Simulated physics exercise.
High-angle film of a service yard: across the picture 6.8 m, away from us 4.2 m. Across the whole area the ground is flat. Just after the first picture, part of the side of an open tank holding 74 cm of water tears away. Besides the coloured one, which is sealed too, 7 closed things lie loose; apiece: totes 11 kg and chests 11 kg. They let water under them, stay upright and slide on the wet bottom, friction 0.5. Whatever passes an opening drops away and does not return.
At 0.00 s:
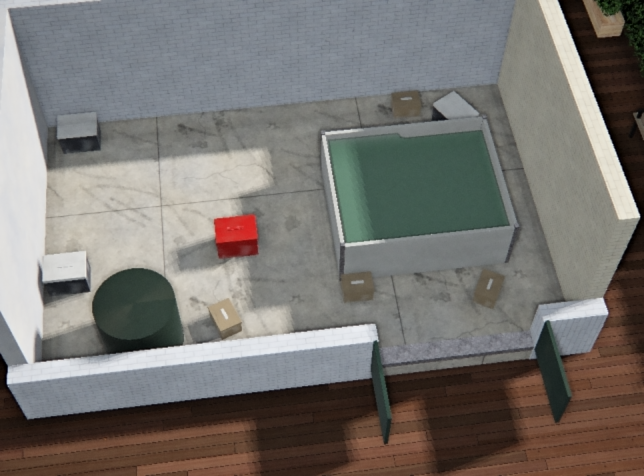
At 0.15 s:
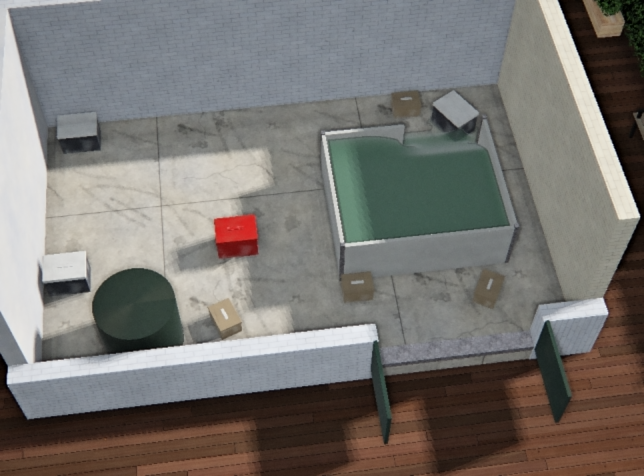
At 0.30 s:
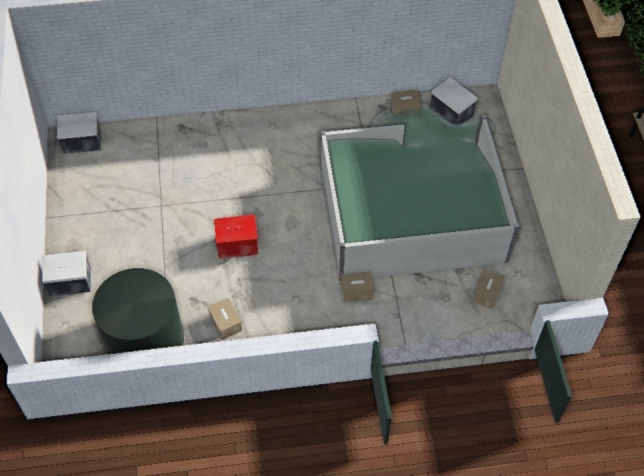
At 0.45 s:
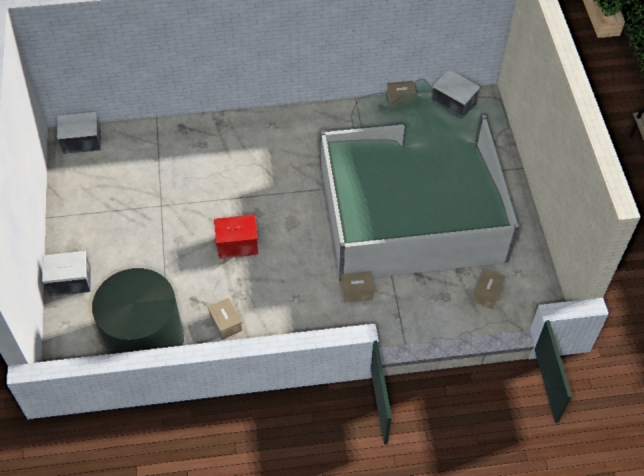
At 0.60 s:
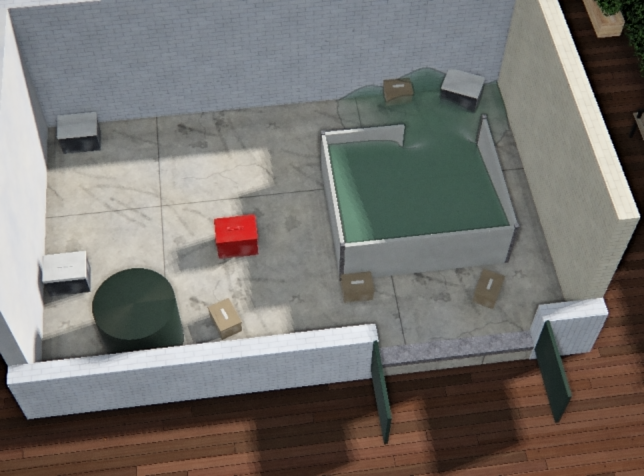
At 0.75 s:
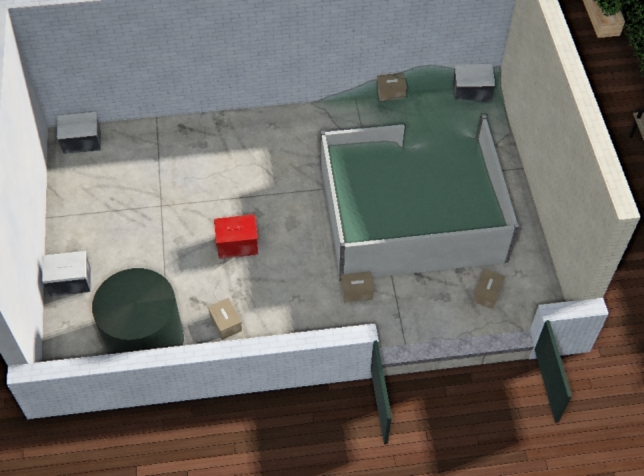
Green water pours through a gap in the tank's back wall, shifting two nearby boxes.
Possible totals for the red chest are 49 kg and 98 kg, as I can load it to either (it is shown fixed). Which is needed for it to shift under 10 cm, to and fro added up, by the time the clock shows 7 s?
Verdict: The lower weight is enough.
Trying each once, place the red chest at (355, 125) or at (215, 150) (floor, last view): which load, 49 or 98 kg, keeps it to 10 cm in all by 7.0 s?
Order kept: Both picks fail, heavy pick needed.
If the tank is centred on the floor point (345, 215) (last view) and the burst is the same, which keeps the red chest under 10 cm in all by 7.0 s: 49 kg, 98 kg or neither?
Well, in that case the lighter one is plenty.
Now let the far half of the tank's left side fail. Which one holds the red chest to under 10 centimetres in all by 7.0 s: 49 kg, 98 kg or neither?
So the heavier choice alone.
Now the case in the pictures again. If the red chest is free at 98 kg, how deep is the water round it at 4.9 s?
Something like 3 centimetres.
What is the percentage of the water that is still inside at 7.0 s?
90 % or so.
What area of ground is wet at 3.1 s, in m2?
Close to 21 m2, I'd say.
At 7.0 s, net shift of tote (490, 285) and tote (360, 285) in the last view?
The first has moved 30 cm and the second 0 cm from the start.
After 1.4 s the red chest would be 0 cm from its start with 49 kg and 0 cm from its start with 98 kg; 0 cm of water round it then.
After 3.1 s the red chest would be 0 cm from its start with 49 kg and 0 cm from its start with 98 kg; 3 cm of water round it then.
After 4.9 s the red chest would be 0 cm from its start with 49 kg and 0 cm from its start with 98 kg; 3 cm of water round it then.
After 7.0 s the red chest would be 0 cm from its start with 49 kg and 0 cm from its start with 98 kg; 6 cm of water round it then.
